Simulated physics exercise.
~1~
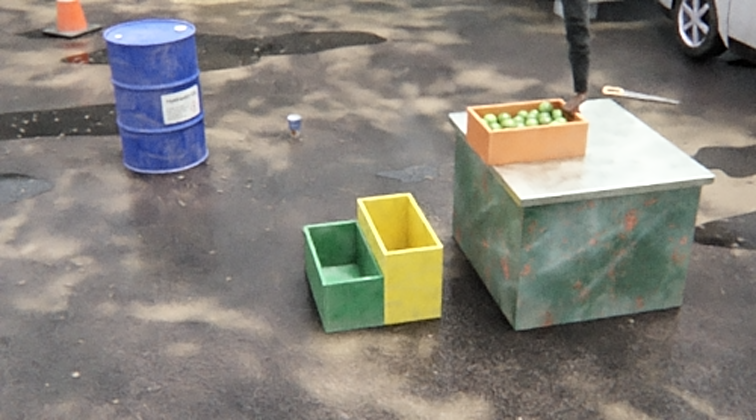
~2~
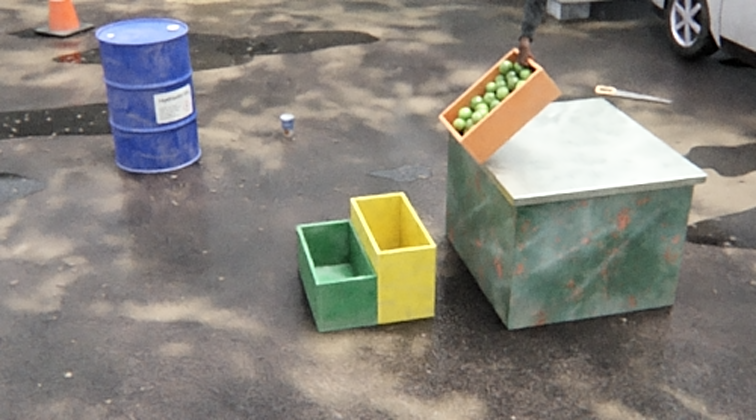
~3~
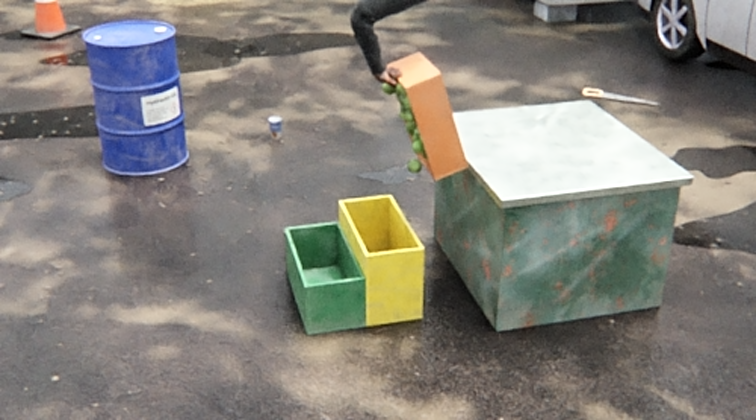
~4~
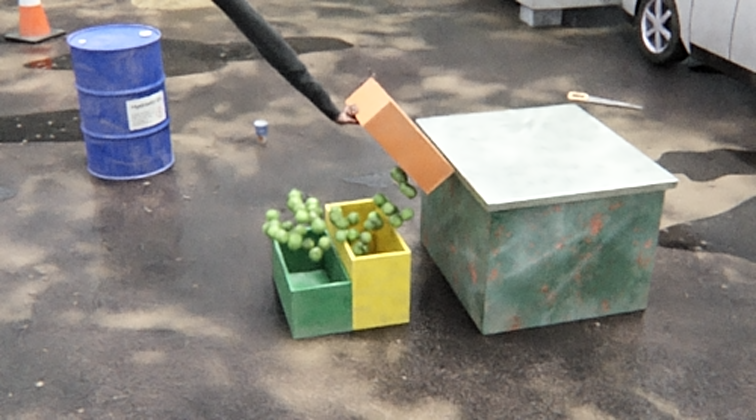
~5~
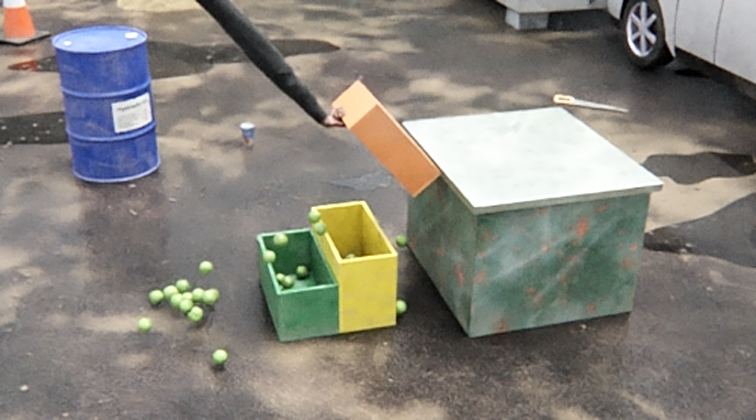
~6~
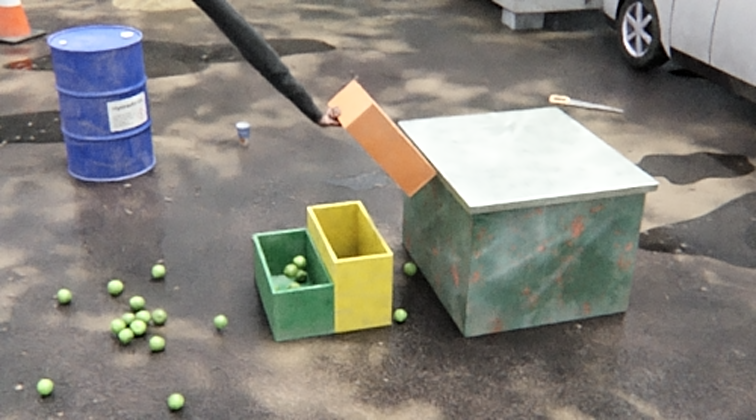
A hand tipped an orange box of green apples over the left edge of a bench, spilling them toward the yellow and green boxes below. Some landed inside, but many rolled across the ground to the left, while the emptied box stayed tilted.
